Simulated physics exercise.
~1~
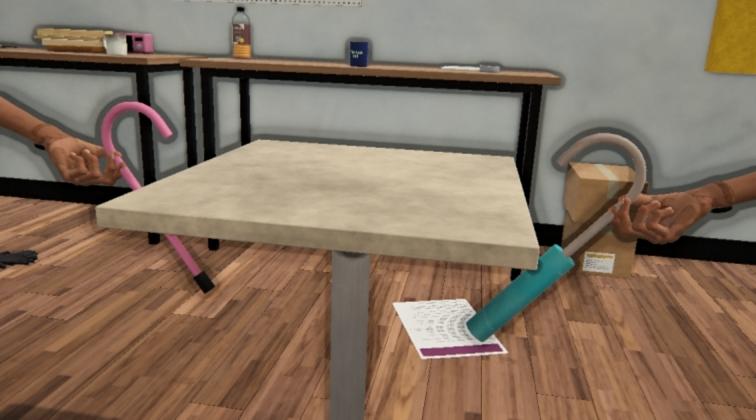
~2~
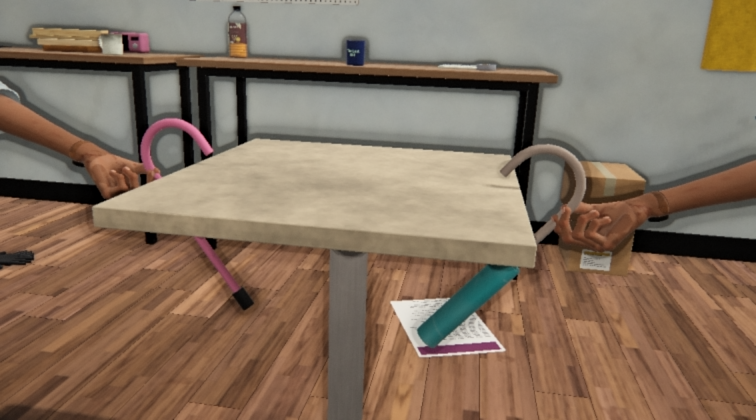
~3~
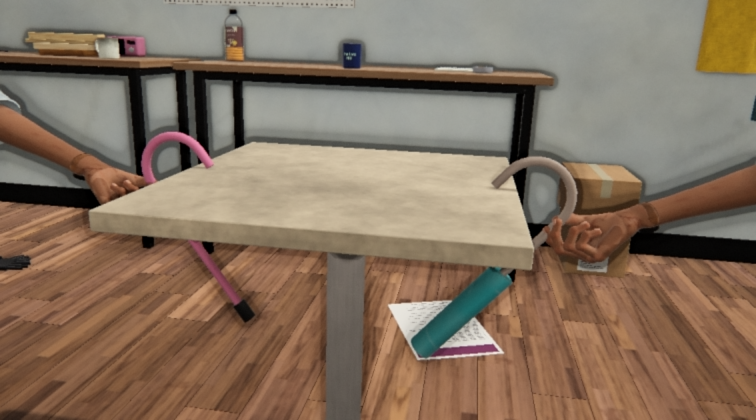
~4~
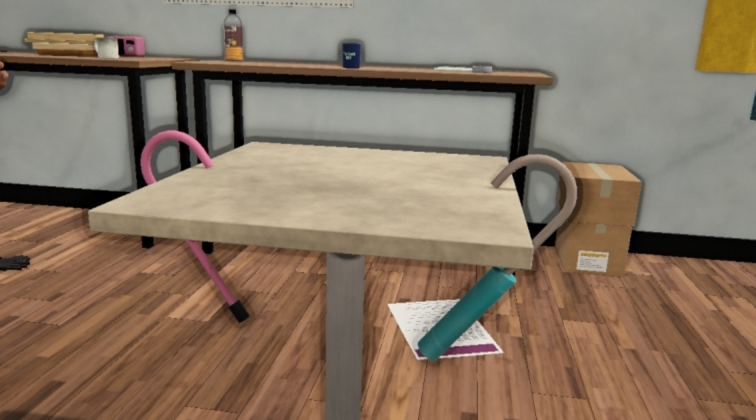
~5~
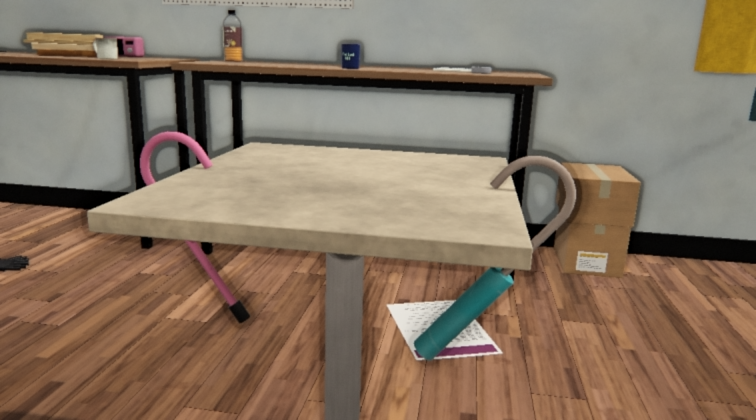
In a room with a wooden floor and grey wall, a slightly swaying, close view looks across a pale stone-like tabletop on a grey leg, with workbenches, a bottle and a blue tin behind. A hand on the left holds a pink cane with a black tip, while one on the right holds a turquoise umbrella with a curved beige handle. The hands move both inward until the crooks hook over the table's opposite edges. Both hands then let go and withdraw. The cane and umbrella stay hanging at a slant, almost still.
